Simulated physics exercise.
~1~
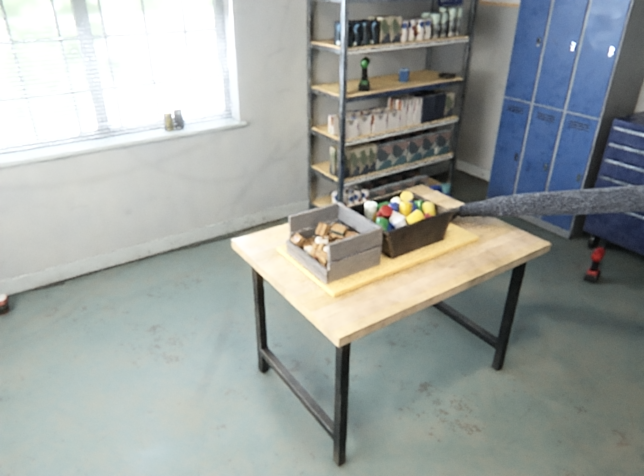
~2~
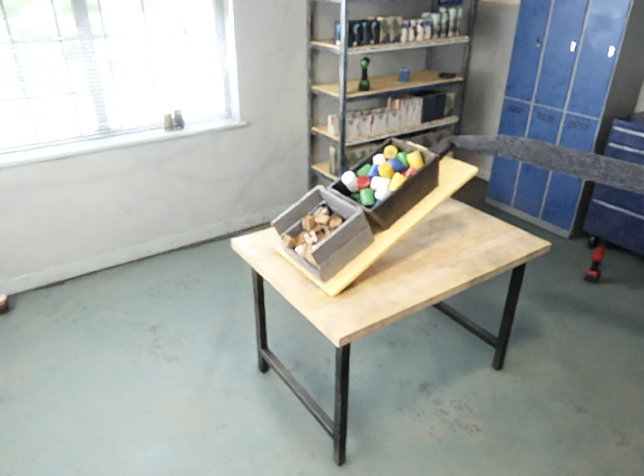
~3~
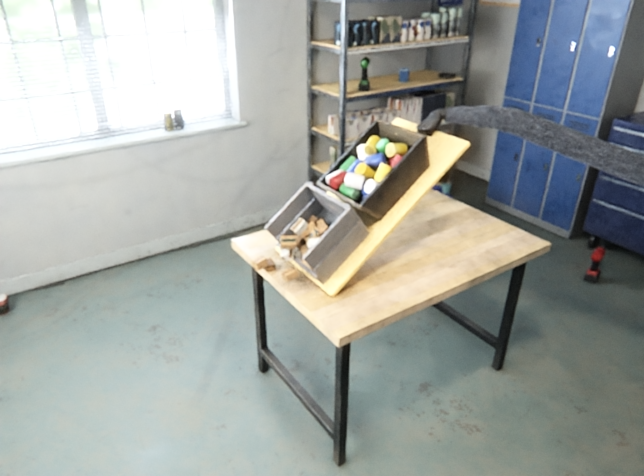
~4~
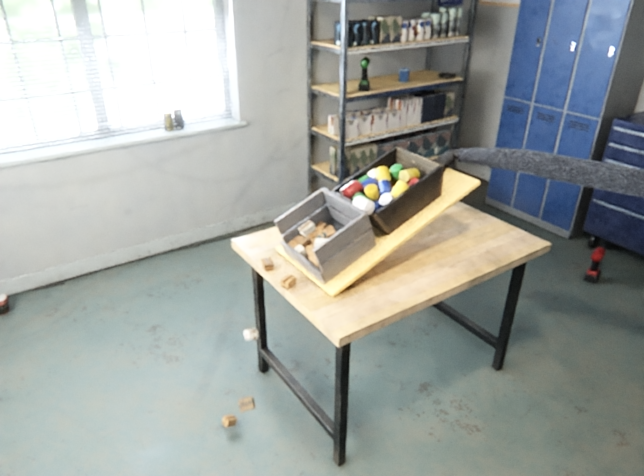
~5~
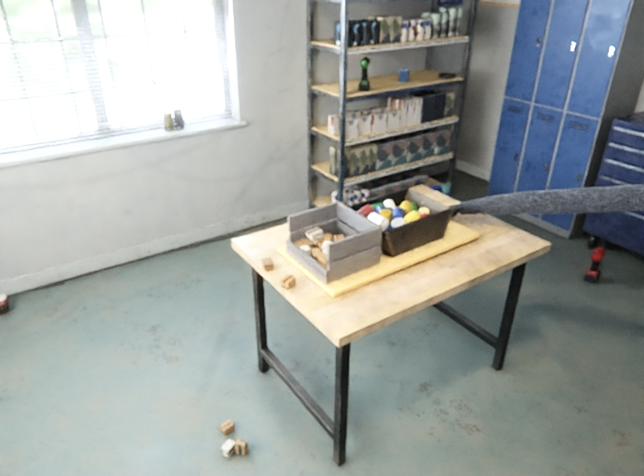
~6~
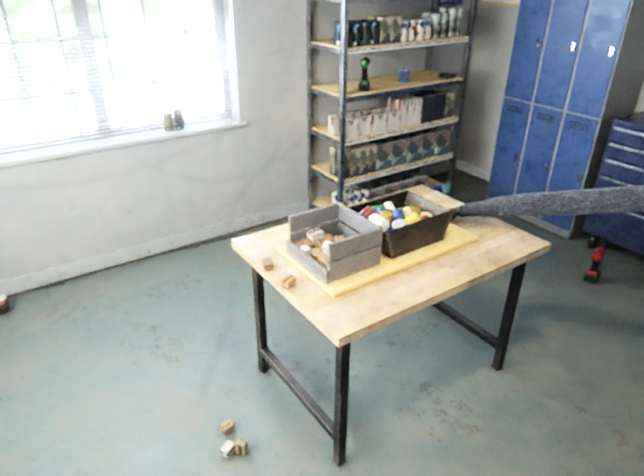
A pale plywood board carrying two open crates is tipped up on a wooden table in a workshop, seen from above by a still camera. The grey crate on the left holds small brown parcels, and the black one on the right holds colourful jars, with a window, shelves and blue lockers behind. A dark, rough arm reaching in from the right raises the board's right end steeply, and a few parcels spill over the grey crate's low left side. The board then sinks flat as some tumble to the floor. Two parcels rest on the table, three lie below, and the jars stay in their crate.
